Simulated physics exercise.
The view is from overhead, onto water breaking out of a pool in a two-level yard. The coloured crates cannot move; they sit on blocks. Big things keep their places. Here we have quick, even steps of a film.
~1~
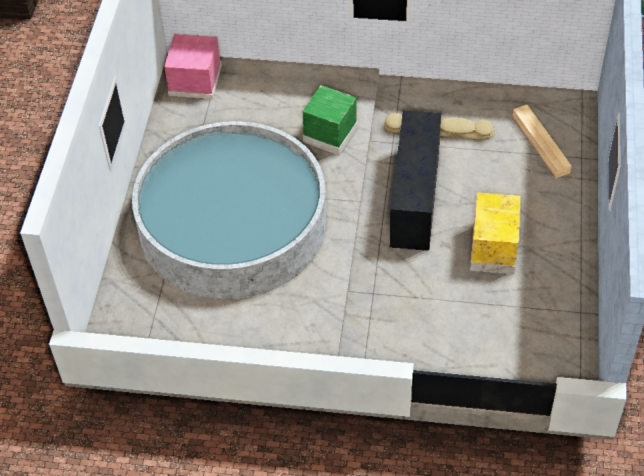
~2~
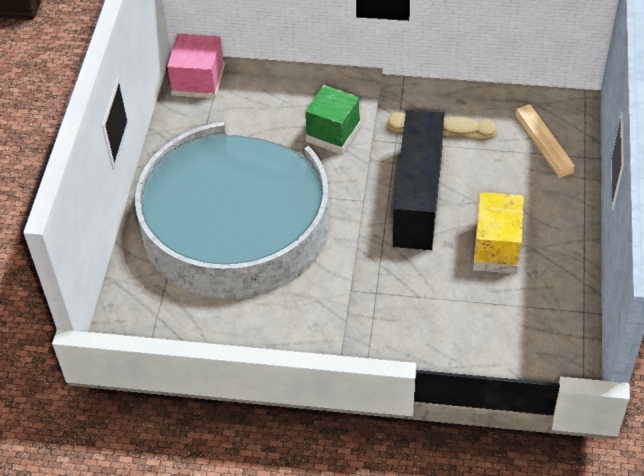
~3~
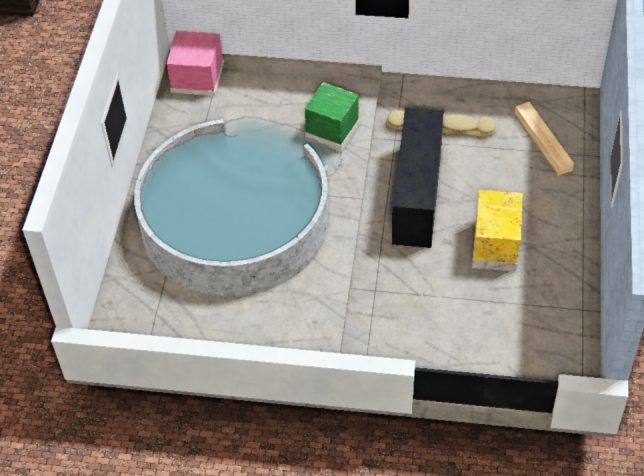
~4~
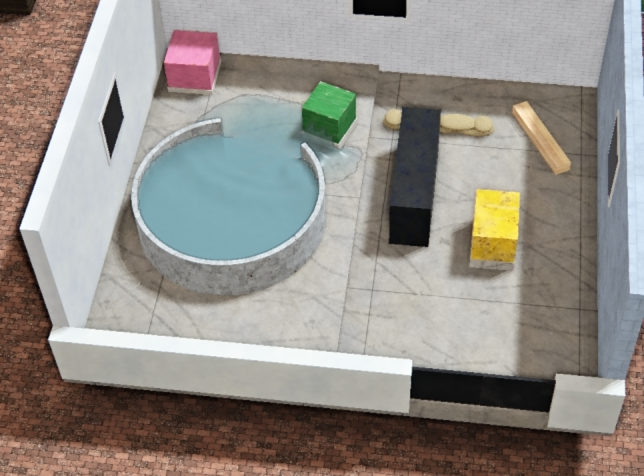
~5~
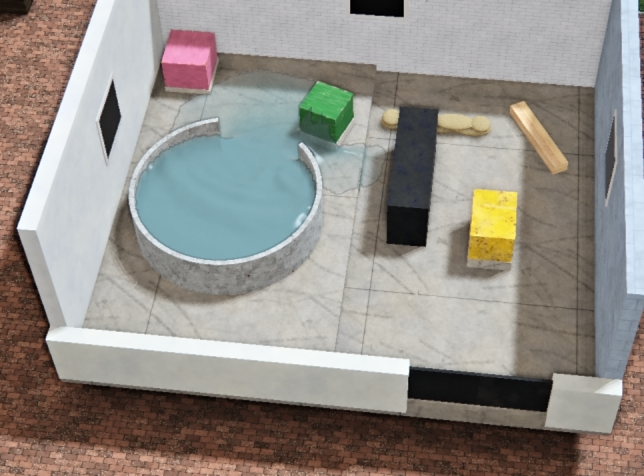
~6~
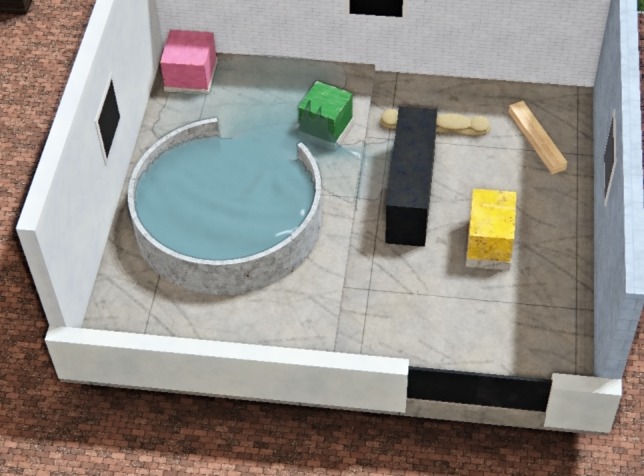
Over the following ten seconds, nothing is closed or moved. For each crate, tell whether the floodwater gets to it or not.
Crate by crate: Yellow crate - not reached; green crate - reached; pink crate - reached.
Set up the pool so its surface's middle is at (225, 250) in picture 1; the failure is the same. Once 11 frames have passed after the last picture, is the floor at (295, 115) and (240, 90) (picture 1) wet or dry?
In order: Inundated and inundated.
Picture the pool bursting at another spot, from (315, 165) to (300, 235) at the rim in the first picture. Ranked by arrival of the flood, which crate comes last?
The pink one.
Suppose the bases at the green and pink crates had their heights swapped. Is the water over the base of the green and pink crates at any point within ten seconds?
Briefly, the green crate is inundated and the pink crate is inundated.
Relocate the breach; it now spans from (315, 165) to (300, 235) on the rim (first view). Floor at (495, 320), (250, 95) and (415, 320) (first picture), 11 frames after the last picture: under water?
Spot one: Reached by the flood. Spot two: Spared by the leak. Spot three: Reached by the flood.
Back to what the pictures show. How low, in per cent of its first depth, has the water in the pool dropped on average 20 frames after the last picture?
It works out to roughly 44 %.
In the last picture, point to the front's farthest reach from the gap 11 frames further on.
The wet point farthest out is around (537, 83).
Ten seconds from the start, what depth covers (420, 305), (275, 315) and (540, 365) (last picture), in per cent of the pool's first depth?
I'd put them at close to 18 per cent, then 4 per cent, then 25 per cent.
A moment on, water covers 20 % of the floor; the yellow crate not reached, the green crate water round its plinth, the pink crate water round its plinth.
Next, water covers 35 % of the floor; the yellow crate not reached, the green crate water round its plinth, the pink crate water round its plinth.
Then, water covers 55 % of the floor; the yellow crate not reached, the green crate water round its plinth, the pink crate water round its plinth.
Later, water covers 85 % of the floor; the yellow crate water round its plinth, the green crate water round its plinth, the pink crate water round its plinth.
In the end, water covers 95 % of the floor; the yellow crate stayed above the water, the green crate was topped, the pink crate was topped.
